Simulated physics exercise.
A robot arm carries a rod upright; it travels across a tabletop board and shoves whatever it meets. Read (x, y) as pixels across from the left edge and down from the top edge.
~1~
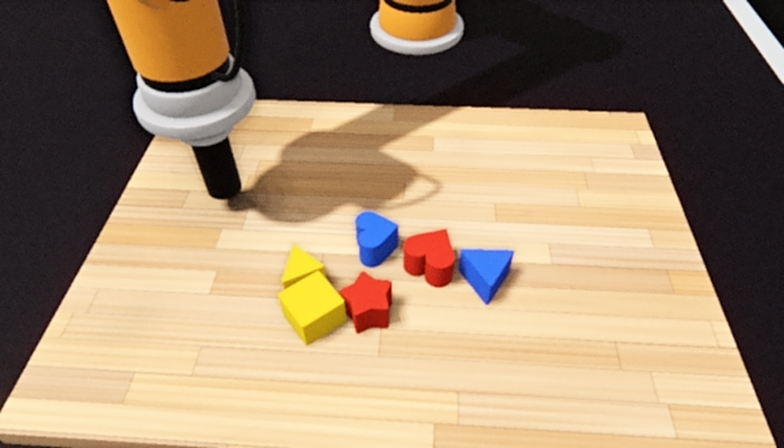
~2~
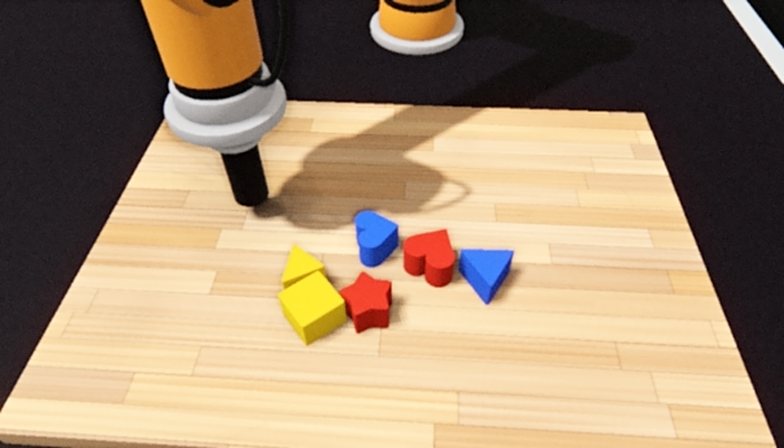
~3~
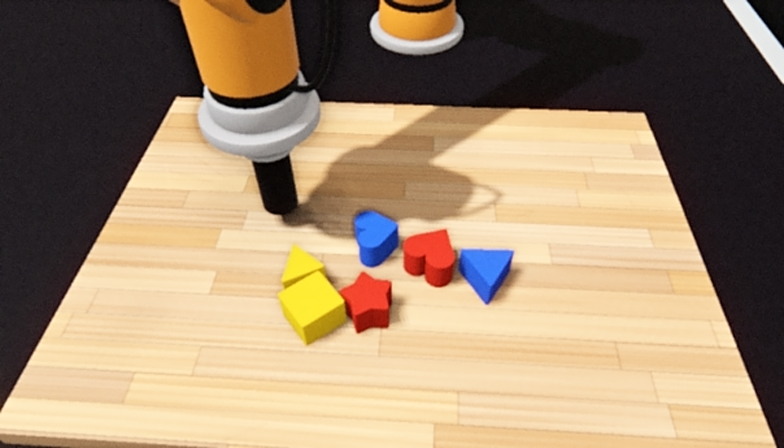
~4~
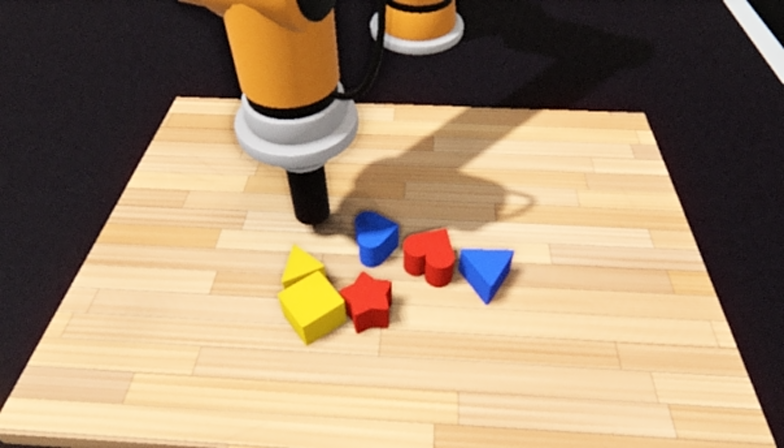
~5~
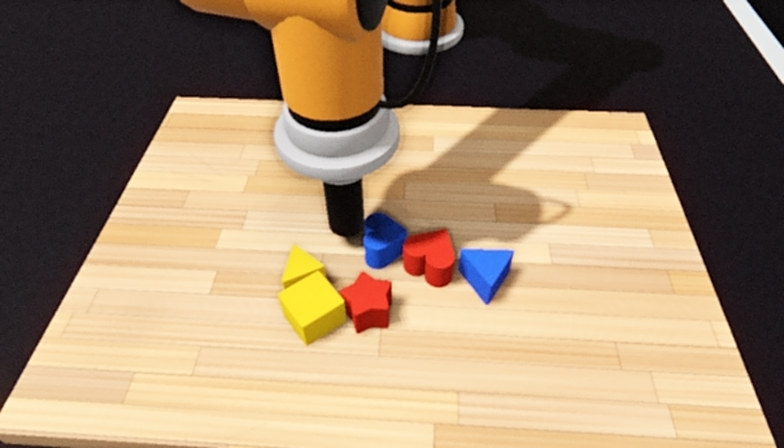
A robot arm moves its black rod right and slightly nudges the blue heart-shaped block.
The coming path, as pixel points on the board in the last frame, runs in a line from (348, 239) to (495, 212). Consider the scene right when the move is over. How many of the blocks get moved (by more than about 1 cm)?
I'd say two blocks get shifted by more than about 1 cm.
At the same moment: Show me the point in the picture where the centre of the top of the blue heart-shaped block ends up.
My best guess is (418, 232).
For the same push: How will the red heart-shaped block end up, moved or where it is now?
Shifted.
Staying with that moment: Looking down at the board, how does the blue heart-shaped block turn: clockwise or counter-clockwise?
Its rotation is clockwise.
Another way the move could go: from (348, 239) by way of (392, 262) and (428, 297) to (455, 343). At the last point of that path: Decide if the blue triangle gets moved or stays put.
The block moves away from its spot.
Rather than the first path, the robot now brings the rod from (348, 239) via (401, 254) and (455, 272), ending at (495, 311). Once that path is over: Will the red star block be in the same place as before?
Going by the path, yes.
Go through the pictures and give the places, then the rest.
Lower end of the rod (225, 188), tops of blocks, yellow triangle (300, 263), blue heart-shaped block (374, 228), red heart-shaped block (432, 247), in the first picture.
Rod (252, 195), blocks as before, in the second picture.
Rod (281, 203), blocks as before, in the third picture.
Rod (313, 213), blocks as before, in the fourth picture.
Rod (347, 224), yellow triangle (300, 263), blue heart-shaped block (382, 230), red heart-shaped block (432, 247), in the fifth picture.
On the path given first. One third of the way, rod (399, 215); blue heart-shaped block (413, 232), turned 65° clockwise; red heart-shaped block (443, 259), turned 25° anticlockwise.
Two thirds of the way, rod (451, 206); blue heart-shaped block (418, 232), turned 85° clockwise; red heart-shaped block (443, 259), turned 25° anticlockwise.
At the end, rod (498, 197); yellow triangle not moved; blue heart-shaped block (418, 232), turned 85° clockwise; red heart-shaped block (443, 259), turned 25° anticlockwise.
